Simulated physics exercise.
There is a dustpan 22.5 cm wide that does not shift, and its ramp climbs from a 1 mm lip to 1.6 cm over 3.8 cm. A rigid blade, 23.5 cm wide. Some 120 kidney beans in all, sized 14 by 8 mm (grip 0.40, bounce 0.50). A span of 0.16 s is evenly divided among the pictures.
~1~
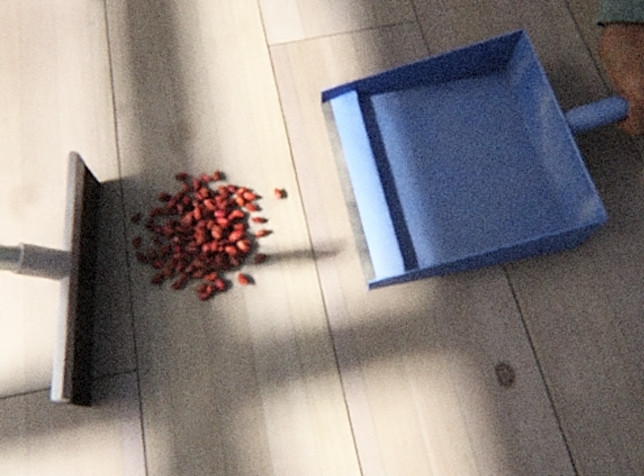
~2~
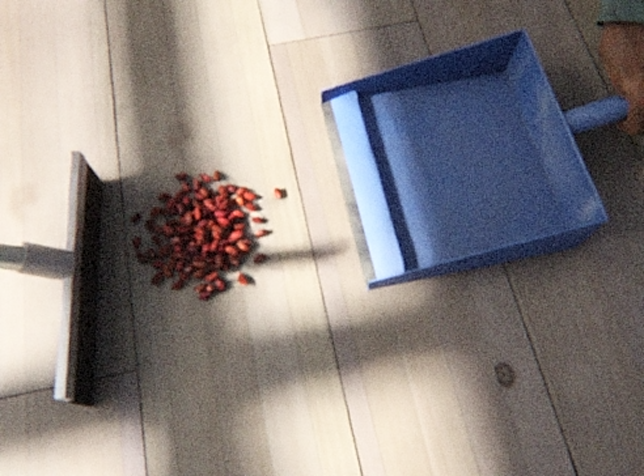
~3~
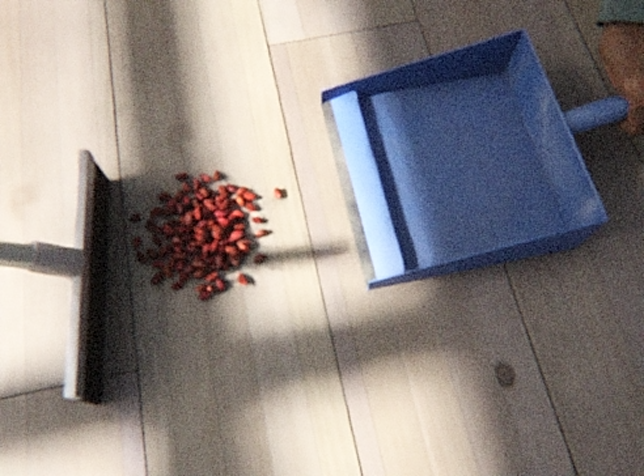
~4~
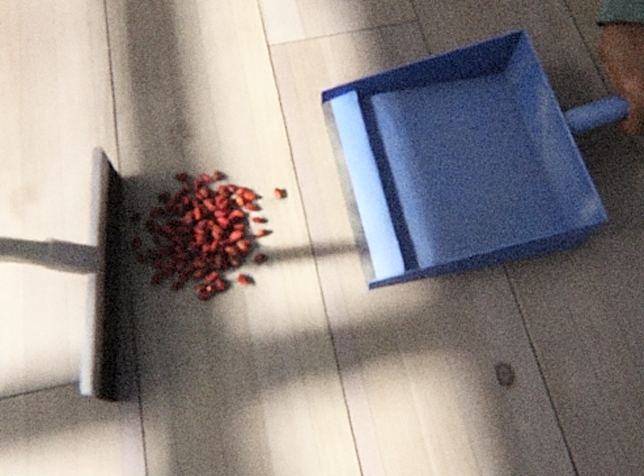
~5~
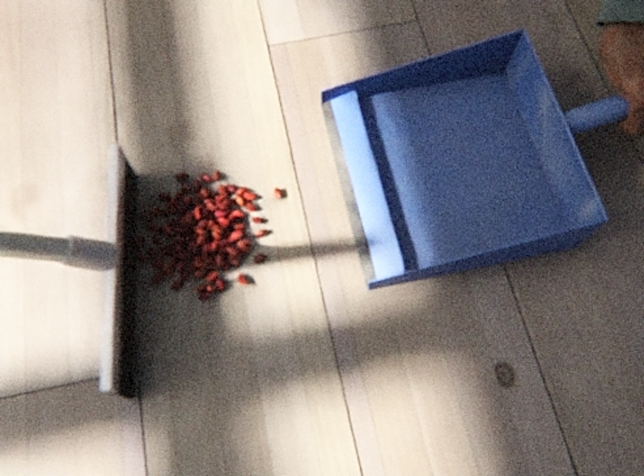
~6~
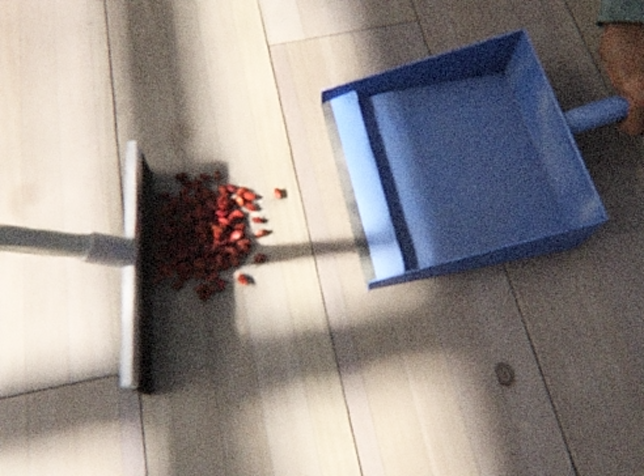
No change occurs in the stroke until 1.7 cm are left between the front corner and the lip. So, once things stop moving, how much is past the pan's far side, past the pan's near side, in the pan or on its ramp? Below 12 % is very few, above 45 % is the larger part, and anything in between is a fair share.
Past the pan's far side: Very few, past the pan's near side: Very few, in the pan or on its ramp: A fair share.
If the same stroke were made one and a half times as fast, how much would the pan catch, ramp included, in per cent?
I'd guess it lands at about 40 per cent.
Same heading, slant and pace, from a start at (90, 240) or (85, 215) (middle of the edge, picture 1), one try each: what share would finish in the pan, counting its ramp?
The two tries give about 30 % and about 30 %.
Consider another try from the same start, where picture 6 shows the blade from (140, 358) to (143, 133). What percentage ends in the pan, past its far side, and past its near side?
Final per cent - pan 30, far 0, near 5.
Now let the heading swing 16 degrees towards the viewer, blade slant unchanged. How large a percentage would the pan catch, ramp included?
Estimate: 25 % in pan or on ramp.
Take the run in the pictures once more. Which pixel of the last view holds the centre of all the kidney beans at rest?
Approximately (350, 211) in the last picture.
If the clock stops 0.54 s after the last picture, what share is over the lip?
Over the lip: Approx. 40 %.
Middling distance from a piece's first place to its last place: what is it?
Near 16 cm.
Then, 0.18 s after the last picture, middle of the blade 11 cm from the lip; 0 % over the lip, far side 0 %, near side 0 %.
Then, 0.29 s after the last picture, middle of the blade 6 cm from the lip; 0 % over the lip, far side 0 %, near side 5 %.
Then, 0.54 s after the last picture, middle of the blade 3 cm from the lip; 40 % over the lip, far side 0 %, near side 10 %.
In the end, far side 0 %, near side 10 %, pan 40 %, in front of the lip or behind the blade 50 %.
